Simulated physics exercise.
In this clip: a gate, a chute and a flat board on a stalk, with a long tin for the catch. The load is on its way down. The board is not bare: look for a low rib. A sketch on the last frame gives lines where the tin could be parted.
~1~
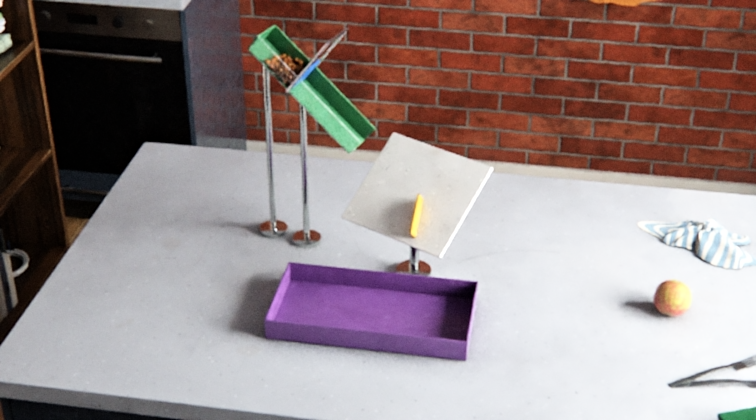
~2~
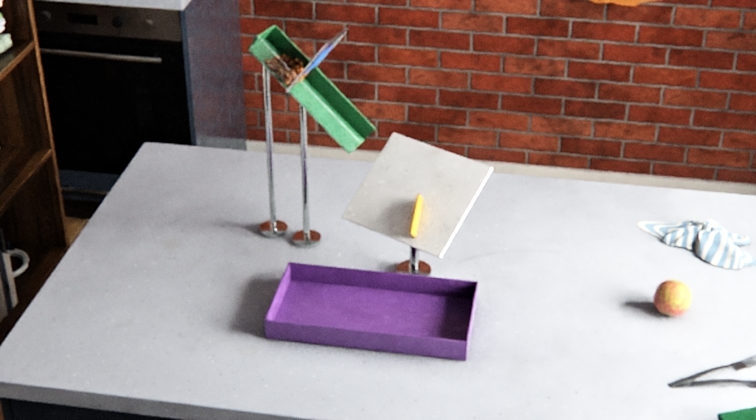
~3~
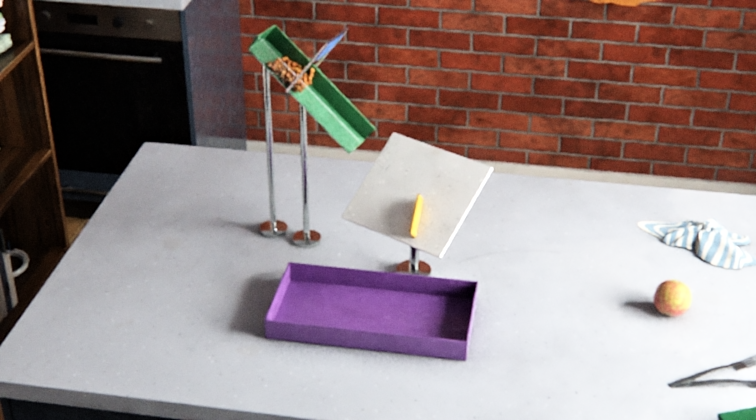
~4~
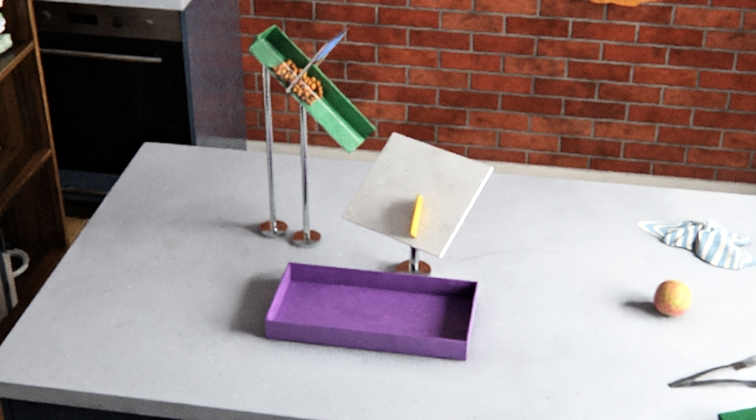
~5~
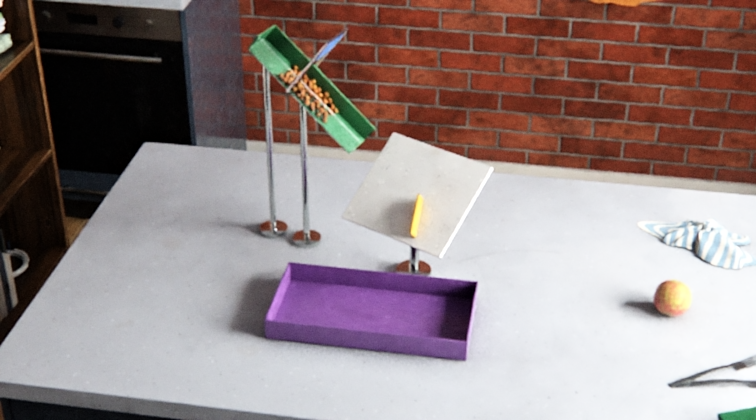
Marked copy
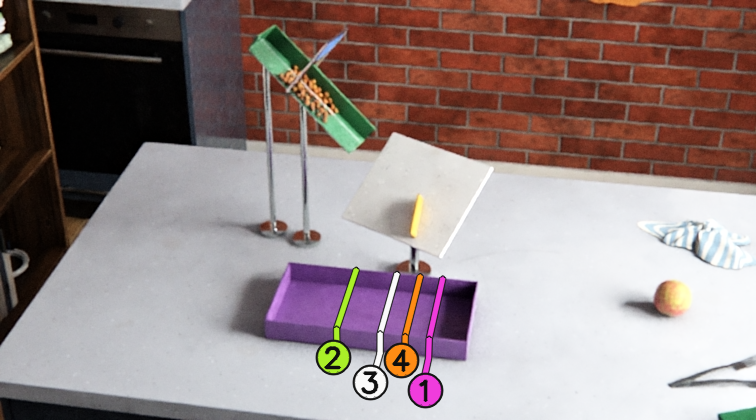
Small orange-brown cereal balls, bunched near the top of a sloping green chute, slide down and to the right past a raised gate, spreading along the channel, while a tilted white board with a yellow rib and an empty purple tin stay still.
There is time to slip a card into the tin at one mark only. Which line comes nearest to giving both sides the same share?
Go for 3.
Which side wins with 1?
The left side.
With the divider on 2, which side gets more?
The right side.
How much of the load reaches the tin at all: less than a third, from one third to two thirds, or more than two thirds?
About that: More than two thirds.
On the marked copy, line 1 crosses the front rim at (429, 338); line 2 crosses the front rim at (336, 328); line 3 crosses the front rim at (380, 332); line 4 crosses the front rim at (405, 335).
Choosing 1, of what is caught, nearly all on the left of the divider, a stray few on the right.
Choosing 2, of what is caught, a small part on the left of the divider, most on the right.
Choosing 3, of what is caught, about half on the left of the divider, about half on the right.
Choosing 4, of what is caught, nearly all on the left of the divider, a stray few on the right.
